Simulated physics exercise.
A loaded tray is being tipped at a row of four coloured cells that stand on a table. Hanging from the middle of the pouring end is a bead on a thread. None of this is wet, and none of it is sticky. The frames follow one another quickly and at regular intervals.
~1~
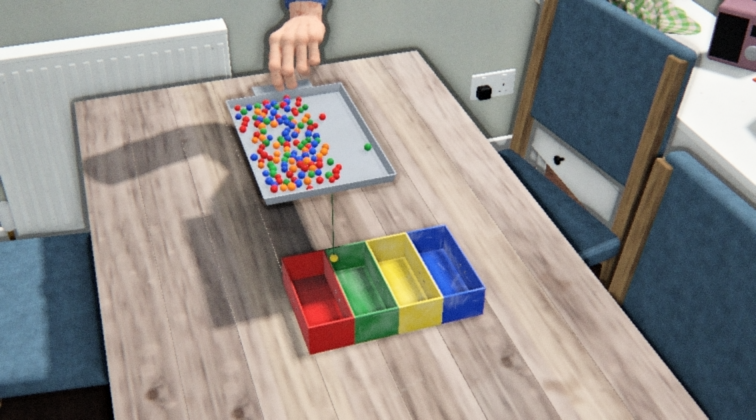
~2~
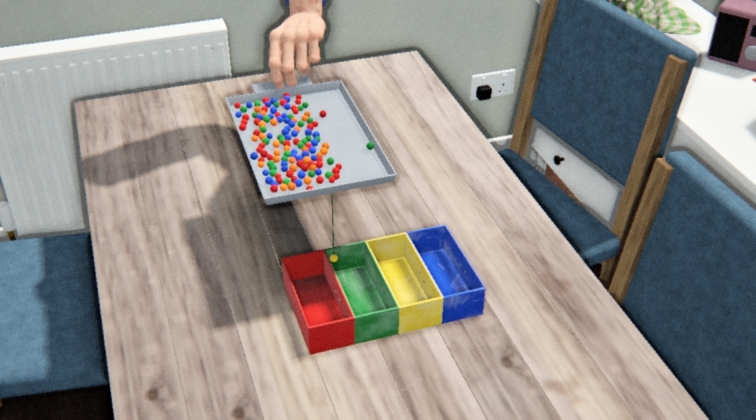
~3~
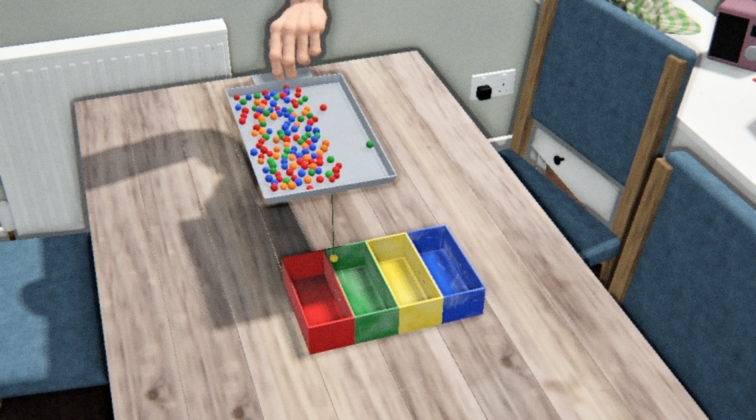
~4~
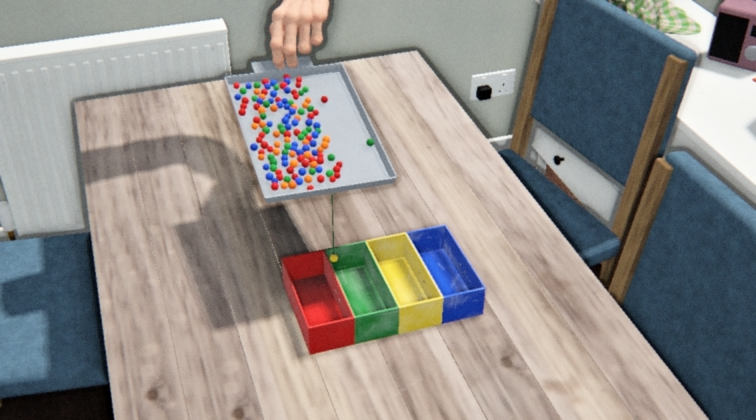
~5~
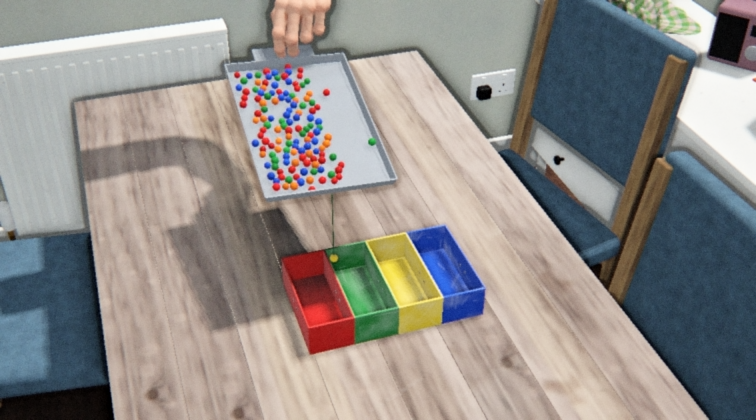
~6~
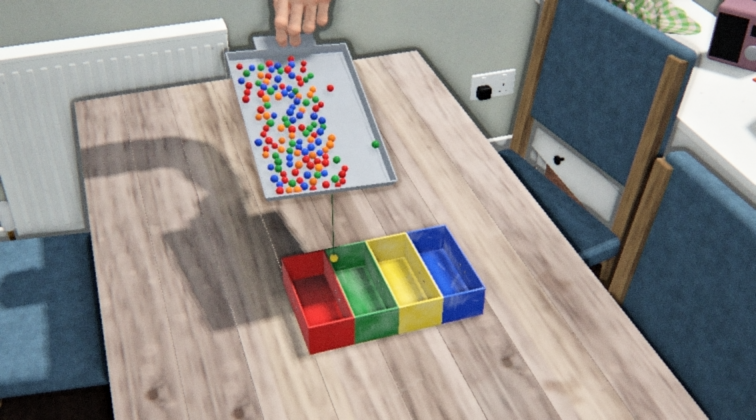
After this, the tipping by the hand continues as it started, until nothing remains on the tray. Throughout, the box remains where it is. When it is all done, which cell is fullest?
Fullest: The yellow cell.
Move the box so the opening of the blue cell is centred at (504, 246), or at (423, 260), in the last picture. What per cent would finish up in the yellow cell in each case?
Approximately 0 percent, followed by approximately 50 percent.
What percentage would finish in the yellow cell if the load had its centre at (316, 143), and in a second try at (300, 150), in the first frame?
First case: Some 50 %; second case: Some 40 %.
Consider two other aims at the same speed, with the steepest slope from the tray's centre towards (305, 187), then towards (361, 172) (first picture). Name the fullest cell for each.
Try 1 - the red one. Try 2 - yellow.
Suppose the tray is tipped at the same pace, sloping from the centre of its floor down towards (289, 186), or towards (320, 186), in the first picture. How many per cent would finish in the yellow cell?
First heading roughly 0 %, second roughly 10 %.
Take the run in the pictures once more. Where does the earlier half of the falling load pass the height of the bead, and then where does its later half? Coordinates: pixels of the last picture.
First close to (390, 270), next close to (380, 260).
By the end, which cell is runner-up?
It's the green cell.
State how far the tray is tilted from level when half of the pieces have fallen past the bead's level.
It is at around 80 degrees by then.
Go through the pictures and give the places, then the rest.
The first picture shows corners of the pouring end (267, 196) and (393, 173), level; middle of the load (287, 145), round plastic beads; bead on its thread (334, 258); red cell (332, 333); green cell (377, 323); yellow cell (421, 313); blue cell (463, 303).
The second picture shows corners of the pouring end (267, 196) and (393, 173), level; middle of the load (287, 144).
The third picture shows corners of the pouring end (267, 196) and (393, 174), tipped barely, lowest at the right corner; middle of the load (287, 140).
The fourth picture shows corners of the pouring end (267, 195) and (394, 176), tipped a little, lowest at the right corner; middle of the load (287, 135).
The fifth picture shows corners of the pouring end (268, 195) and (394, 177), tipped a little, lowest at the right corner; middle of the load (289, 131).
The sixth picture shows corners of the pouring end (268, 195) and (394, 179), tipped clearly, lowest at the right corner; middle of the load (292, 130), almost all on the move; red cell (332, 333); green cell (377, 323); yellow cell (421, 313); blue cell (463, 303).
Just after the last frame, tray tipped steeply; roughly two thirds on the tray; about a tenth in the green cell; about a tenth in the yellow cell; just a few in the red cell; just a few in the blue cell; roughly a quarter falling or outside the box.
A moment on, tray tipped right over; about a tenth on the tray; roughly a third in the yellow cell; roughly a quarter in the green cell; about a tenth in the red cell; just a few in the blue cell; roughly a quarter falling or outside the box.
Further on, tray tipped past a quarter turn; roughly half in the yellow cell; roughly a third in the green cell; about a tenth in the red cell; just a few in the blue cell; about a tenth falling or outside the box.
When it is over, tray tipped past a quarter turn; roughly half in the yellow cell; roughly a third in the green cell; about a tenth in the red cell; just a few in the blue cell; about a tenth outside the box.
